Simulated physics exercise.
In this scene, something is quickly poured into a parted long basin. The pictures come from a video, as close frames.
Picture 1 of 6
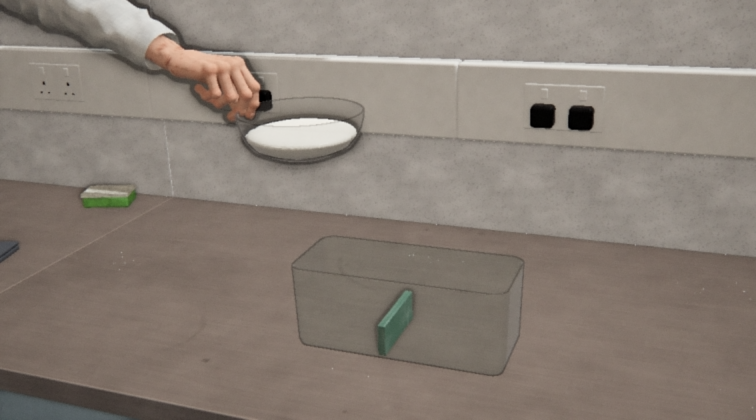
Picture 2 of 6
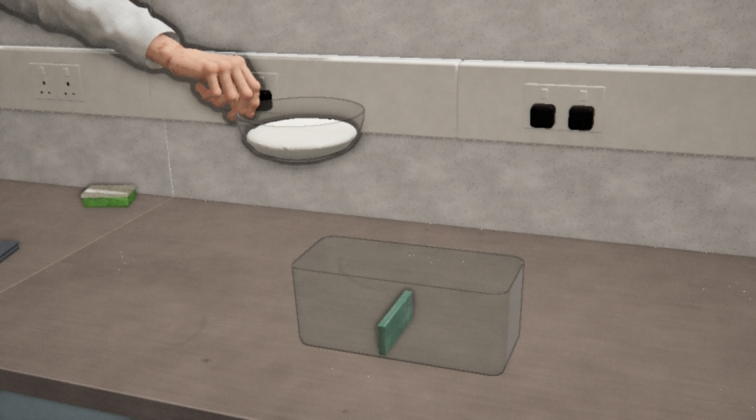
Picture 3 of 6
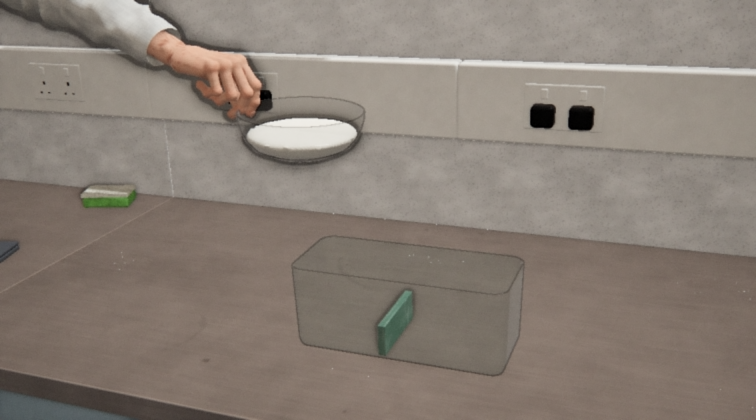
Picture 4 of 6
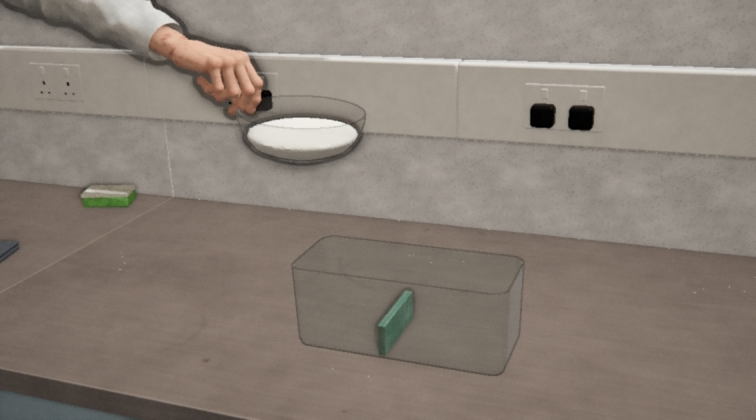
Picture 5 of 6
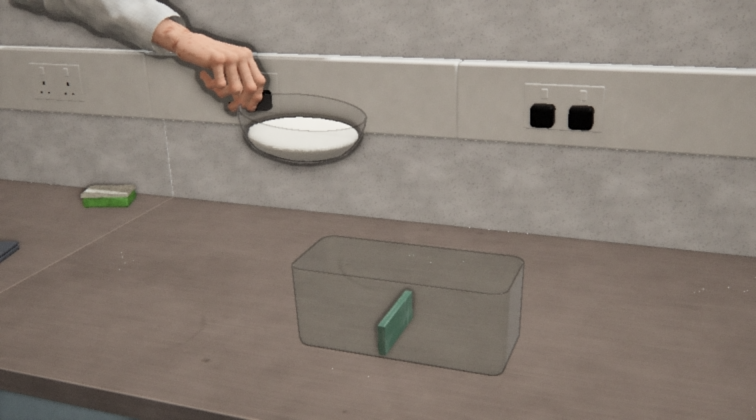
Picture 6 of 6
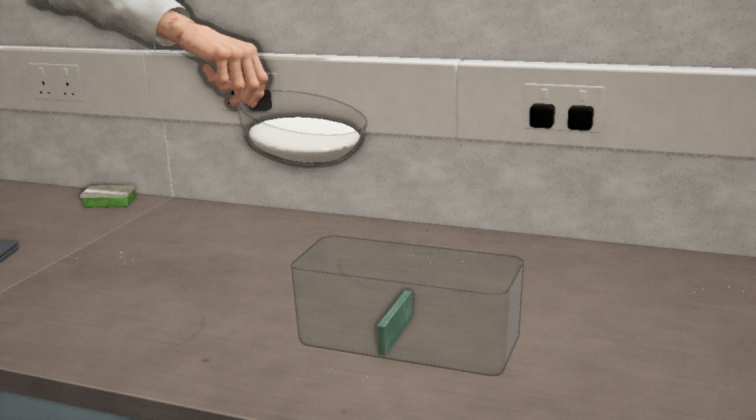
On a brown worktop stood a clear long basin with a green divider inside, while above it a hand held a clear bowl of white liquid and tilted it slightly to the right.
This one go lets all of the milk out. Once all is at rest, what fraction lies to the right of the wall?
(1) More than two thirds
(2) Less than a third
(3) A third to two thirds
3, A third to two thirds.
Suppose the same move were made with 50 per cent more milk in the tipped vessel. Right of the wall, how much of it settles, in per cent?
The share comes to some 60 parts in a hundred.
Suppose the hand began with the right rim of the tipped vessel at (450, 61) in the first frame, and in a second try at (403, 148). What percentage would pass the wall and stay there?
First some 80, then 80 per cent.
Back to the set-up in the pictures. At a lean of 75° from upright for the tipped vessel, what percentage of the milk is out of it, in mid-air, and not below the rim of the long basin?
Estimated: 60 per cent or thereabouts.
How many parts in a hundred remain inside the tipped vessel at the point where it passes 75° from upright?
25 %.
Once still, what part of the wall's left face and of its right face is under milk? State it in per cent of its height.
Near 30 in a hundred to the left, 20 to the right.
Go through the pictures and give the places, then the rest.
The first picture shows tilt 0°; pouring edge (359, 116); surface from (254, 128) to (355, 135); the long basin's rim runs from (307, 252) to (516, 277); the wall's top is at (395, 309).
The second picture shows tilt 1°; pouring edge (359, 116); surface from (254, 127) to (355, 135).
The third picture shows tilt 2°; pouring edge (360, 118); surface from (255, 127) to (355, 136).
The fourth picture shows tilt 5°; pouring edge (361, 121); surface from (255, 126) to (356, 137).
The fifth picture shows tilt 8°; pouring edge (361, 125); surface from (256, 125) to (356, 138).
The sixth picture shows tilt 13°; pouring edge (362, 130); surface from (257, 124) to (358, 139).
A moment on, the tilt is 75° and 26 per cent is still to pour, 3 is left of the wall and 12 right of it.
Next, the tilt is 110° and 0 per cent is still to pour, 46 is left of the wall and 49 right of it.
Then the tilt is 114° and 0 per cent is still to pour, 49 is left of the wall and 49 right of it.
Later the tilt is 114° and 0 per cent is still to pour, 49 is left of the wall and 49 right of it.
Finally, 49 per cent lies left of the wall, 49 right of it and 1 outside.
